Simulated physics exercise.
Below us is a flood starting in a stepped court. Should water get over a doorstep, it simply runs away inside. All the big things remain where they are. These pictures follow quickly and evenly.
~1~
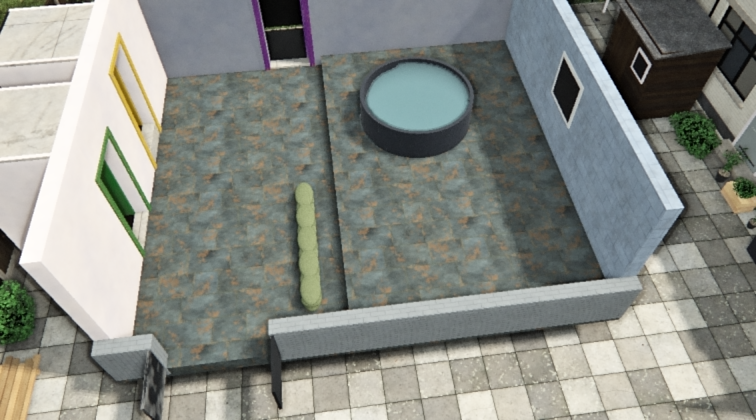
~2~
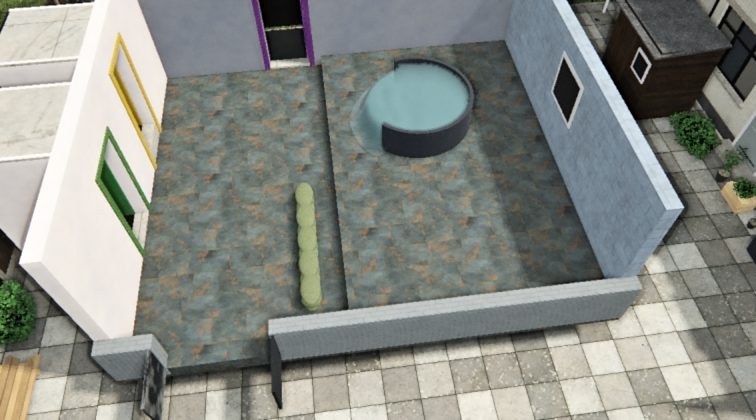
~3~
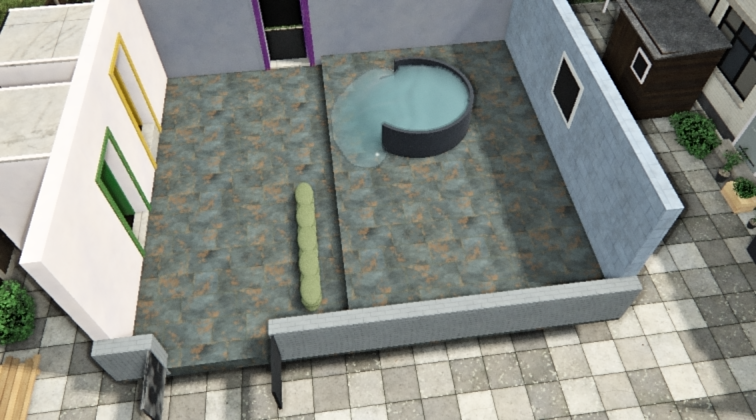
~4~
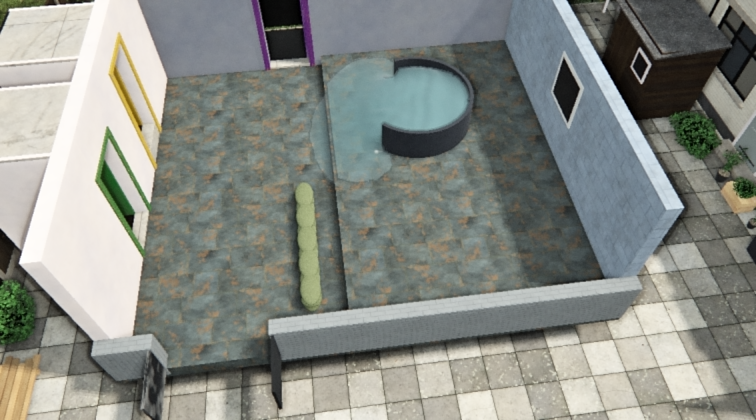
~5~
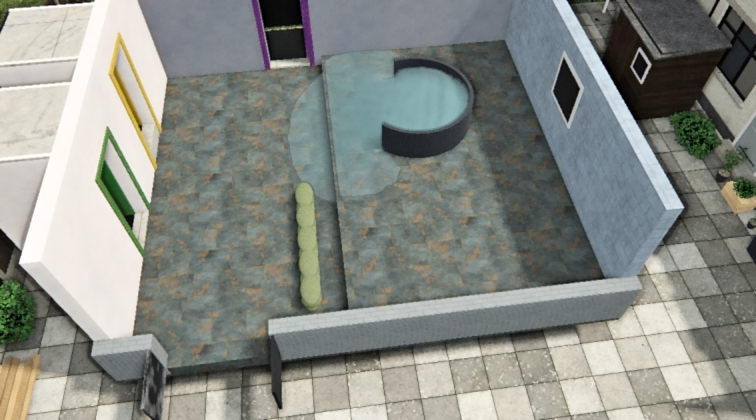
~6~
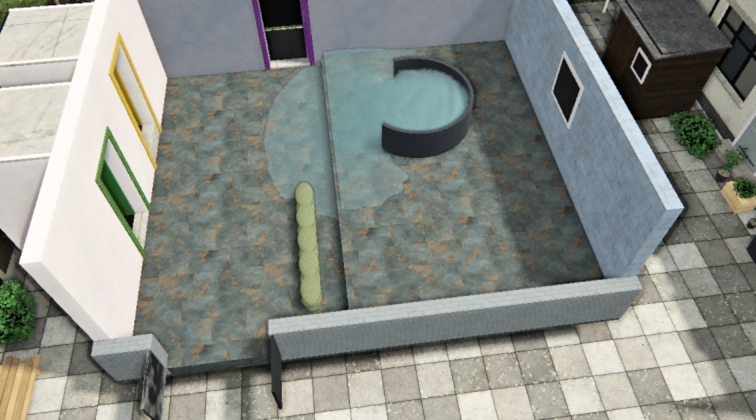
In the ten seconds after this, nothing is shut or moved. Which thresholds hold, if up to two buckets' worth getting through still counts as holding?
The purple door does not hold; the yellow door holds; the green door does not hold.
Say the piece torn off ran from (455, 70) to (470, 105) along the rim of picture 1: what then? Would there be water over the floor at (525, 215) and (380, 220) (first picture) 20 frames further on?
Point one reached; point two not reached.
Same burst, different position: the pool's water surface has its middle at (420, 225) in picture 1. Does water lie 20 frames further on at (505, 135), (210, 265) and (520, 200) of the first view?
I'd say still dry for the first, swamped for the second and still dry for the third.
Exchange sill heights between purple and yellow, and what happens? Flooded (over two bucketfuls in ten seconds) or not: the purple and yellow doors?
Purple: Within bounds. Yellow: Over the threshold.
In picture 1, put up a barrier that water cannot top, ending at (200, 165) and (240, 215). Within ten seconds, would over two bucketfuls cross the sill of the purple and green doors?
Result - the purple one tops the threshold, and the green one remains within bounds.
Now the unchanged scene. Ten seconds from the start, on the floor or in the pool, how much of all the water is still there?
My figure: Some 70 per cent.
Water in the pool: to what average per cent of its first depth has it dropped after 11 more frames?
Estimate: Around 30 per cent.
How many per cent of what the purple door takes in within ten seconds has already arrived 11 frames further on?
Share at that point: Roughly 45 %.
A moment on, water covers 35 % of the floor; the purple door under two buckets in, the yellow door not reached, the green door not reached.
Next, water covers 45 % of the floor; the purple door over two buckets in, the yellow door wet at the sill, nothing in, the green door under two buckets in.
Then, water covers 50 % of the floor; the purple door over two buckets in, the yellow door wet at the sill, nothing in, the green door over two buckets in.
Later, water covers 55 % of the floor; the purple door over two buckets in, the yellow door wet at the sill, nothing in, the green door far over two buckets in.
In the end, water covers 50 % of the floor; the purple door far over two buckets in, the yellow door wet at the sill, nothing in, the green door far over two buckets in.
